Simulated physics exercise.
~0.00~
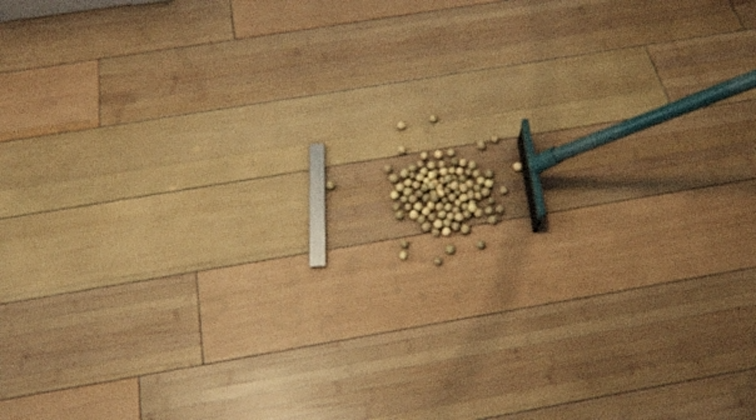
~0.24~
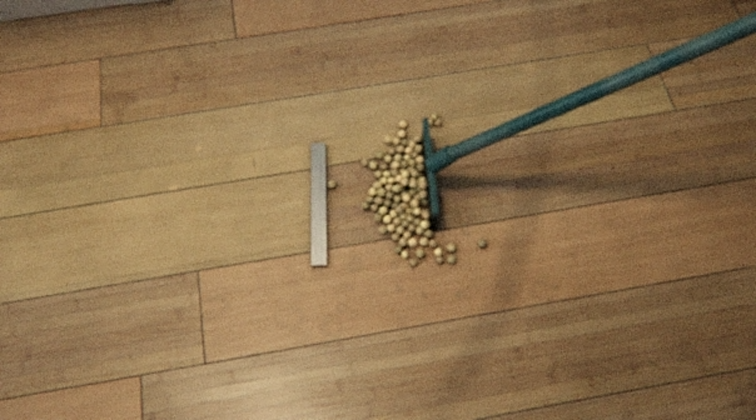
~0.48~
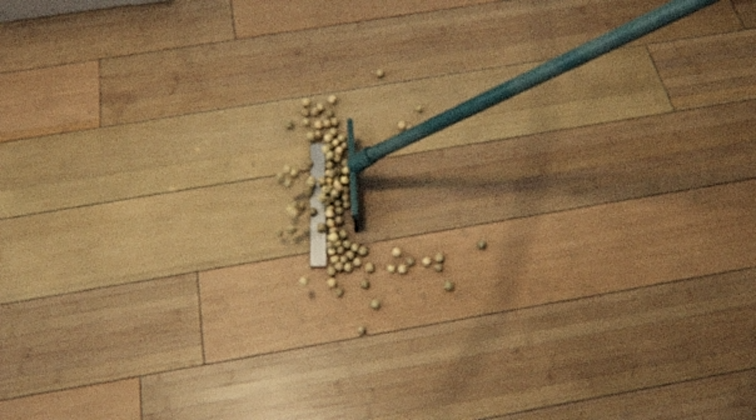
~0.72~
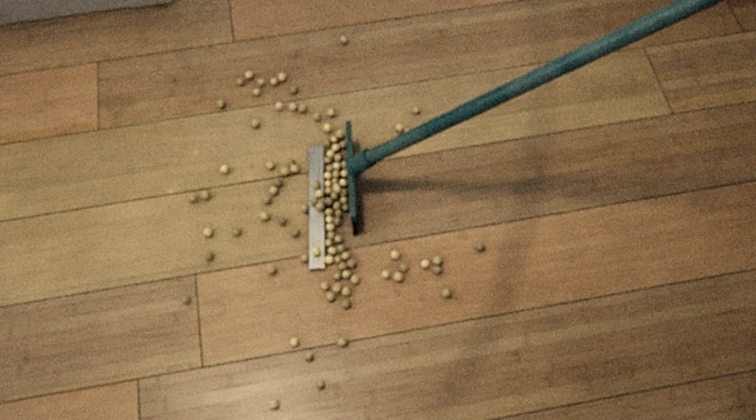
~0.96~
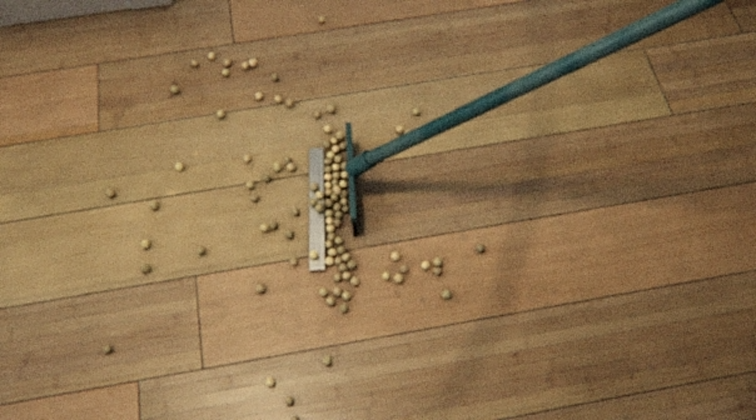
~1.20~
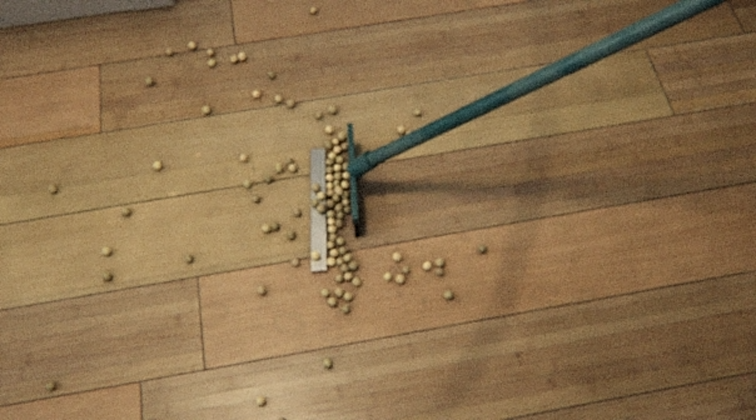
On a wooden floor, a green squeegee pushes round nuts left against a strip, scattering many beyond.
